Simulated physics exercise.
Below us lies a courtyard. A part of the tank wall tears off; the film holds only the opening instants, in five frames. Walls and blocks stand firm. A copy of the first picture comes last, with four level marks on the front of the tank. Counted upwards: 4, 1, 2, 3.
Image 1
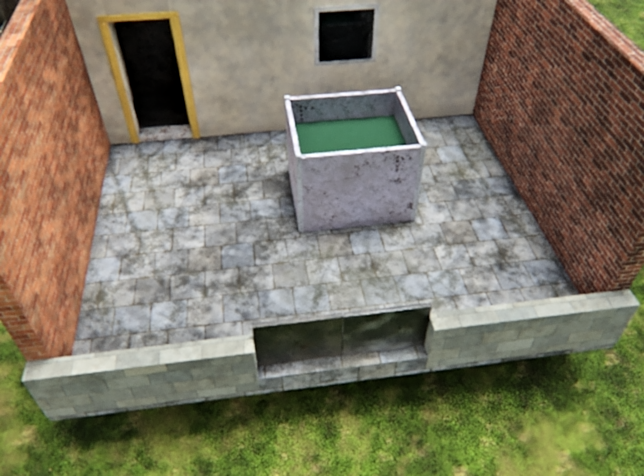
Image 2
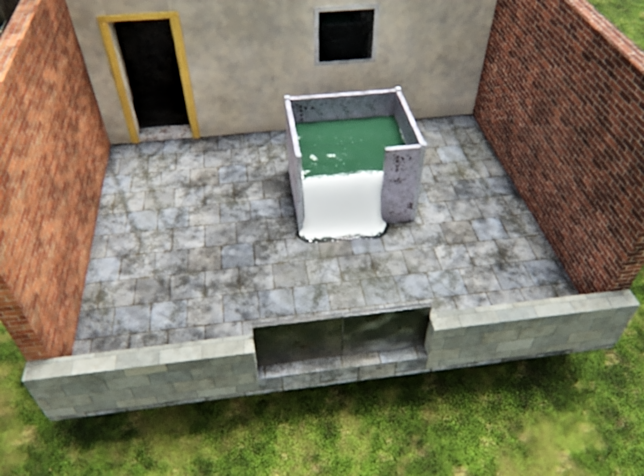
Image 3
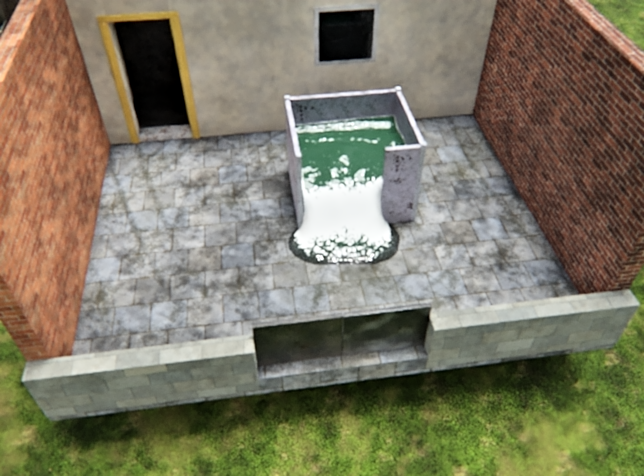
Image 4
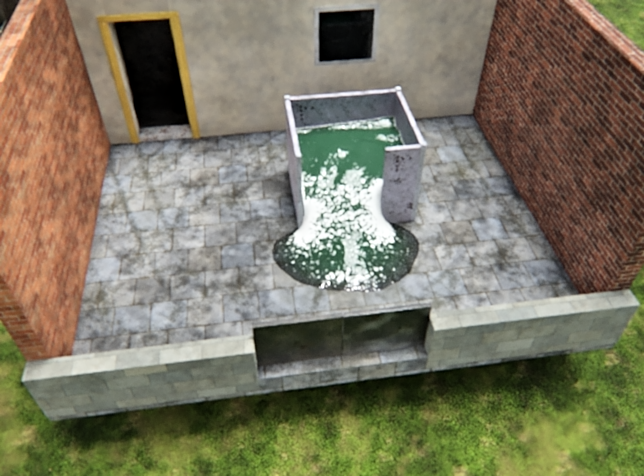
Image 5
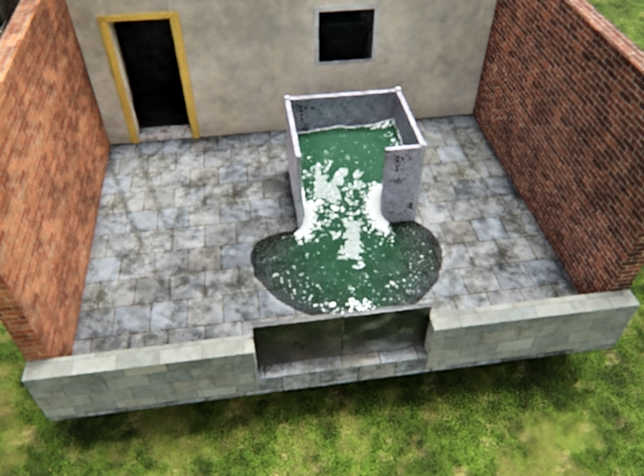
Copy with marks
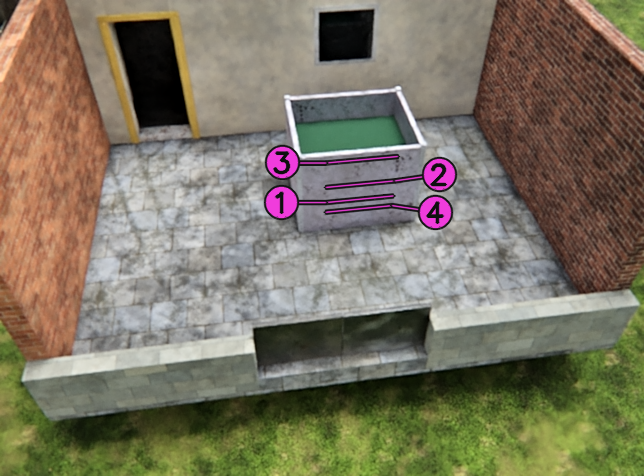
To begin with, green water rests in a square stone tank in a paved courtyard between brick walls. The tank's front opens and water pours out, white with foam, onto the paving. It spreads forward and sideways in a widening rounded pool, turning greener with scattered foam, near the shut gate.
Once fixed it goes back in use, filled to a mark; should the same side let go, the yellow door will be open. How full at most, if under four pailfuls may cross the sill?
Take 2.
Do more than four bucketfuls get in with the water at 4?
No, that is safe.
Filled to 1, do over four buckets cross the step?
No, that is safe.
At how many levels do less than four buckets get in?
Three.
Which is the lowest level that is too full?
3.
On the marked copy, 1 at (359, 199); 2 at (360, 184); 3 at (362, 159); 4 at (359, 208); from the bottom up 4, 1, 2, 3.
Choosing 1, nothing gets over.
Choosing 2, a bucket or two gets in.
Choosing 3, about 11 bucketfuls get in.
Choosing 4, nothing gets over.
